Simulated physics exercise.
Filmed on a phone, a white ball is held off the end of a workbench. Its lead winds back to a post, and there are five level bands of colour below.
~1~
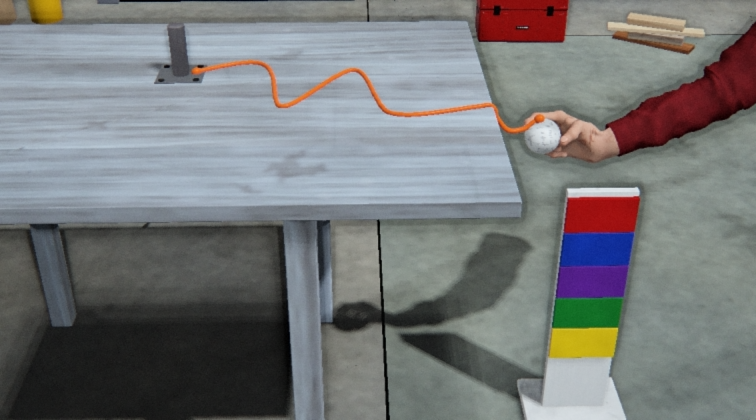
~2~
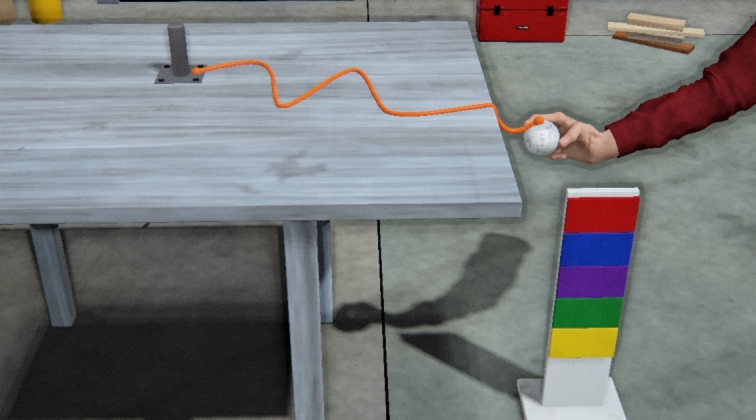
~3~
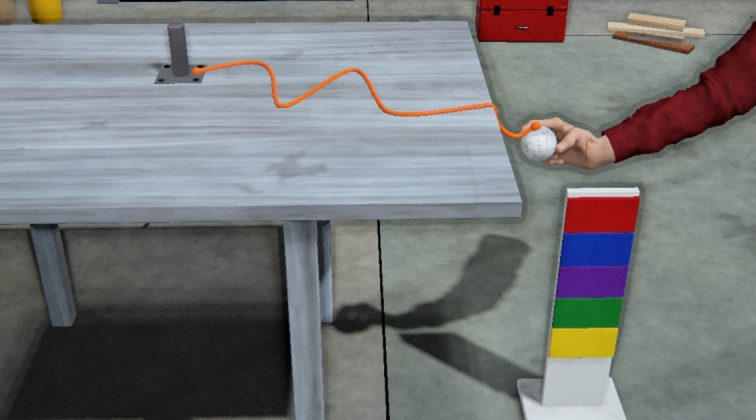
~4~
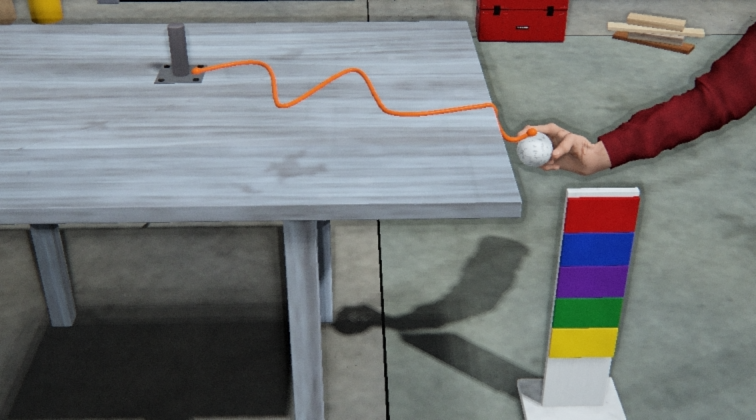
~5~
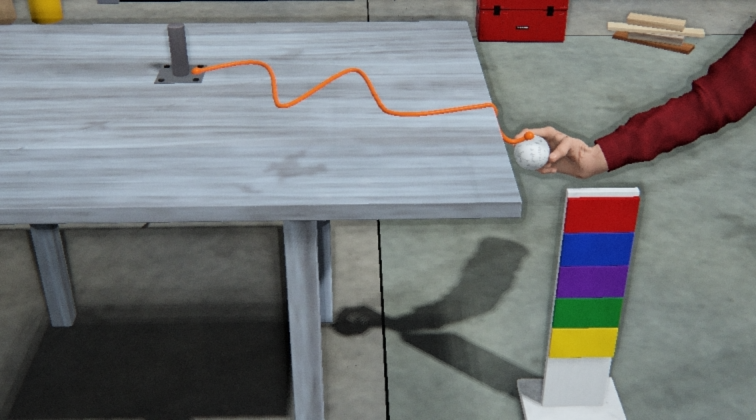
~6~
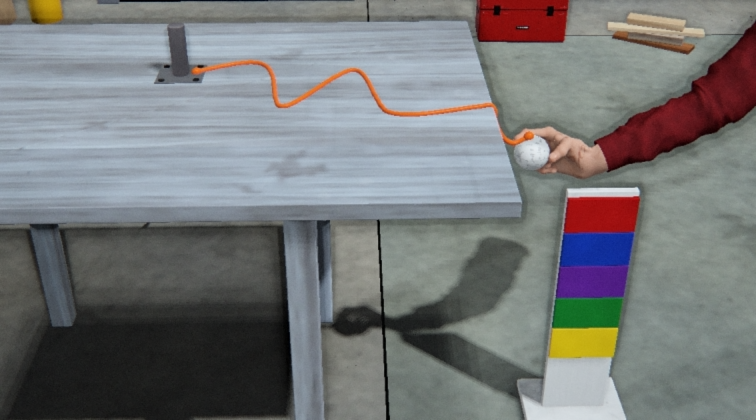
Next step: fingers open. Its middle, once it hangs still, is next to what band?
Next to the yellow one.
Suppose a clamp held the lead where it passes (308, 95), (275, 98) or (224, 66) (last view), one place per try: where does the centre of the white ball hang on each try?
(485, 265); (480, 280); (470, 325).
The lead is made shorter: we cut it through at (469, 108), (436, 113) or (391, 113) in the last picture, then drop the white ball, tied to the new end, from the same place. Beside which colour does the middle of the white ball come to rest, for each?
For the first: Purple; for the second: Blue; for the third: Red.
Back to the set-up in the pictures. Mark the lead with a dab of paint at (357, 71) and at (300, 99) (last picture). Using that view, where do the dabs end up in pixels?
In that view they sit near (488, 97) and near (396, 87).
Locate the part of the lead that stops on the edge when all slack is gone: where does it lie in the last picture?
Near pixel (357, 71).
Soon after, ball near (472, 331); level with yellow.
After that, ball near (478, 329); level with yellow.
In the end, ball near (467, 333); level with yellow. Its middle rests at the yellow band.
